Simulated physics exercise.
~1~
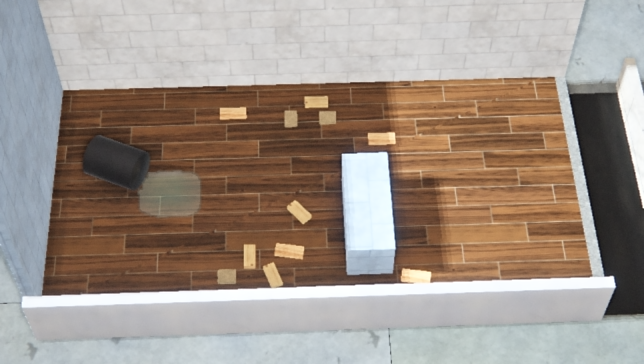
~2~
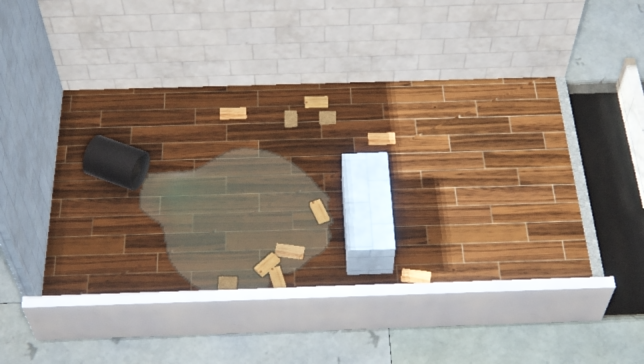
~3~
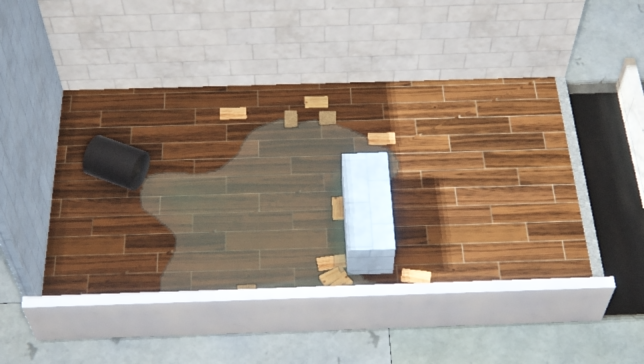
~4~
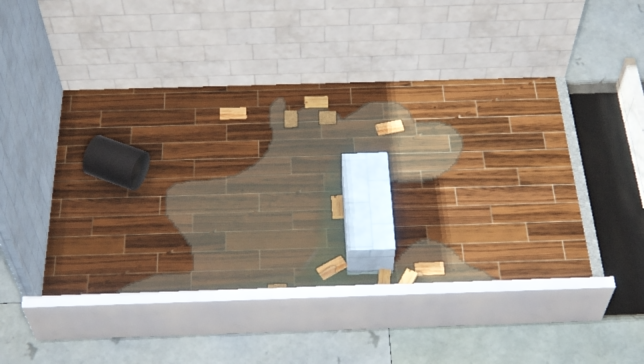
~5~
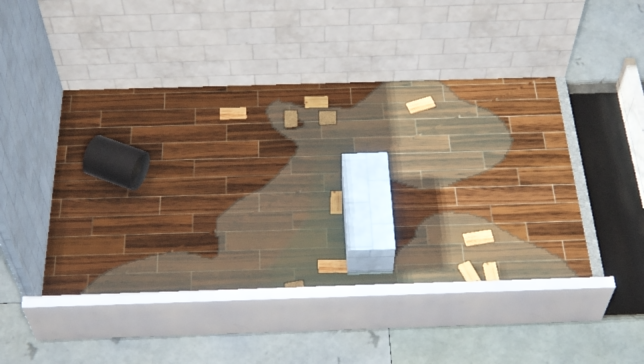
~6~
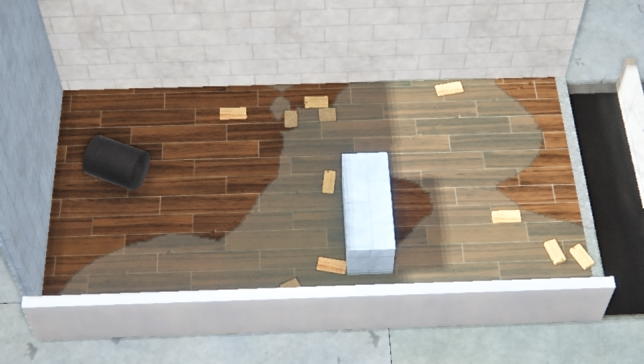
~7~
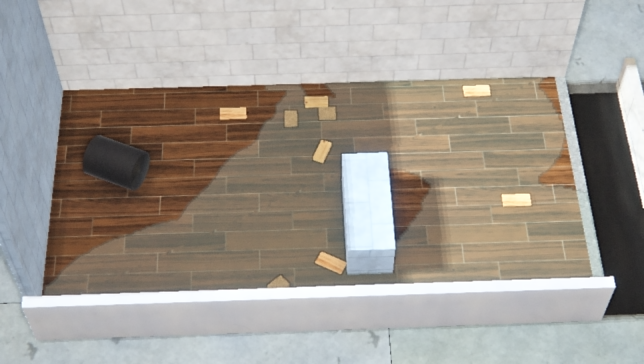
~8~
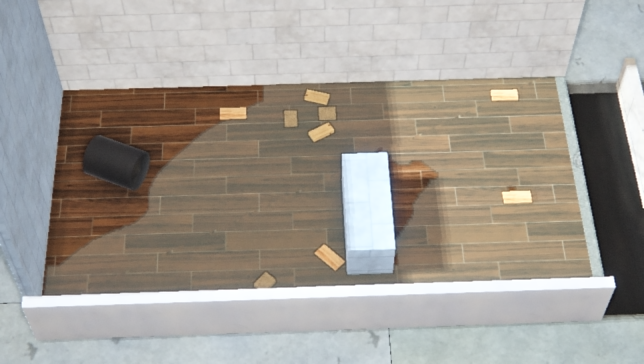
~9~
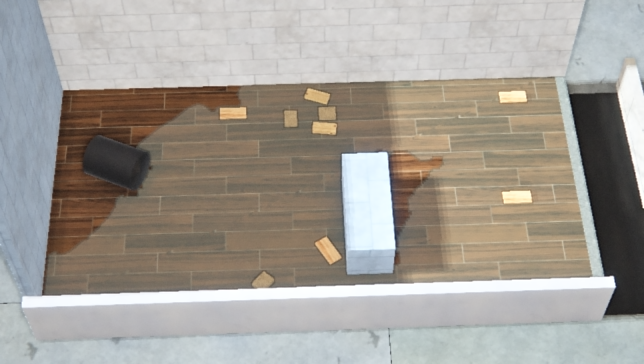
The clip opens on a plank floor with a dark container at the left, a pale puddle beside it, and small light-coloured pieces scattered around a white block. The puddle spreads toward the block, carrying several lower pieces right. As the water wraps around both ends of the block, two pieces slide along the front wall toward the right edge and disappear from view, while others drift across the right side. Another piece moves up past the block's left side. Finally, water covers most of the floor, leaving dry patches at the upper left and behind the block, with the remaining pieces barely moving.
